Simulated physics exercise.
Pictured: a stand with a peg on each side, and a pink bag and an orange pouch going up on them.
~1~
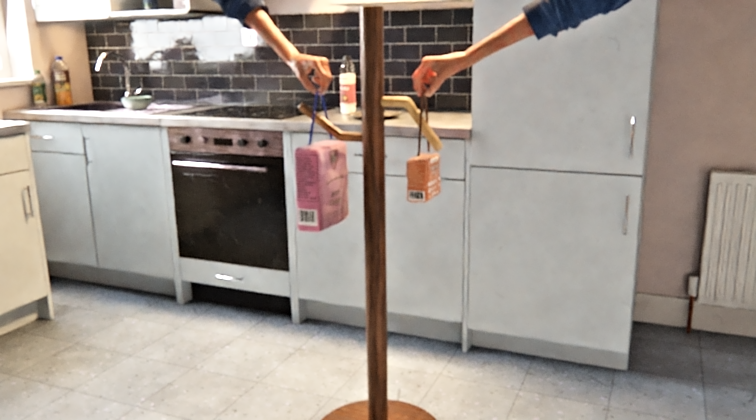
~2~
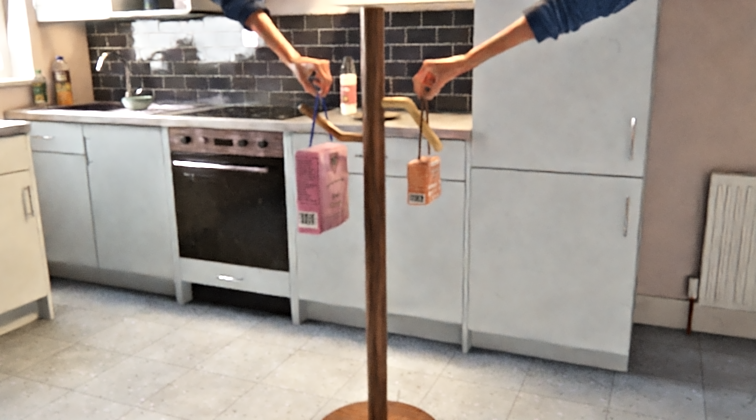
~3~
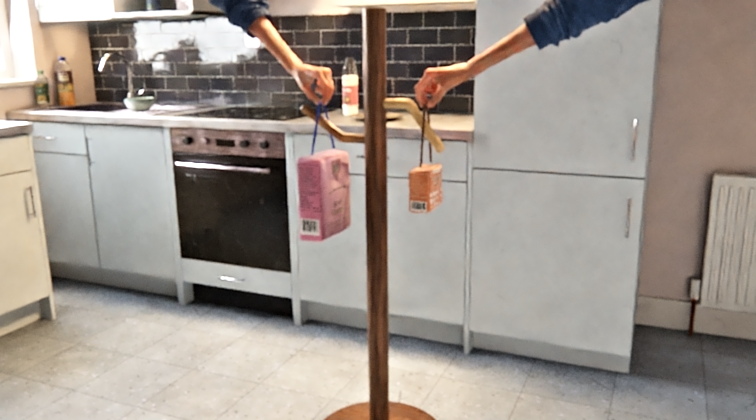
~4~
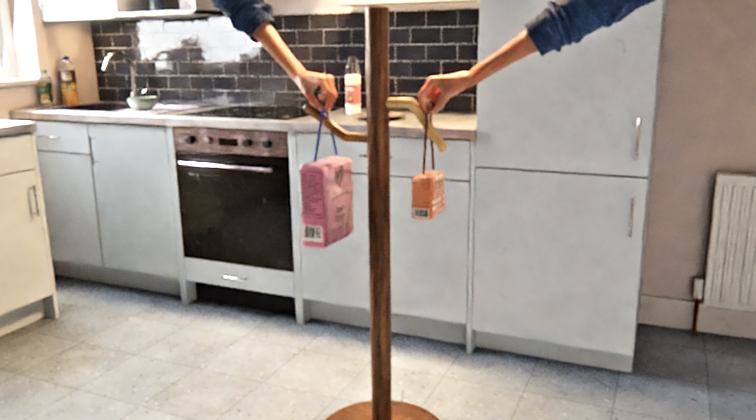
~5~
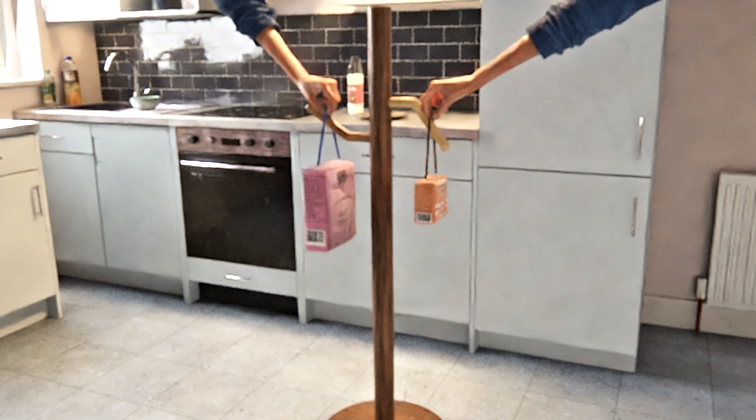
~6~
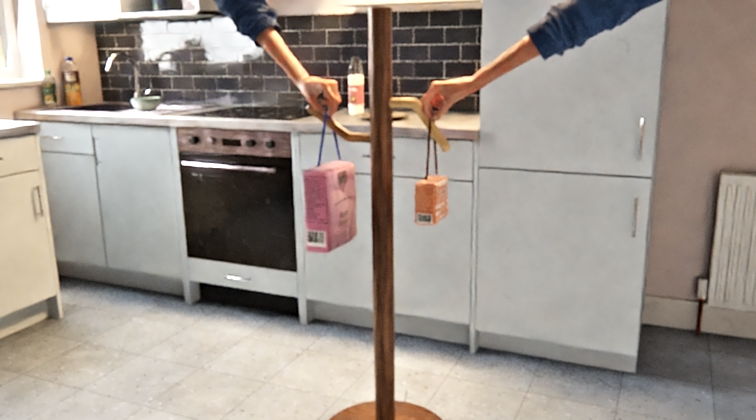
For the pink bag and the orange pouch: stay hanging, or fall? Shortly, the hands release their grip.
The pink bag stays hanging; the orange pouch falls.
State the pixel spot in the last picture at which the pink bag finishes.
(373, 227).
Then, 0.50 s later than the last view, pink bag hanging from its loop near (369, 222); orange pouch on the floor.
Then, 0.90 s later than the last view, pink bag hanging from its loop near (378, 227); orange pouch on the floor.
Finally, pink bag hanging from its loop near (373, 227); orange pouch on the floor. The pink bag remains on its peg and the orange pouch slips off its peg.
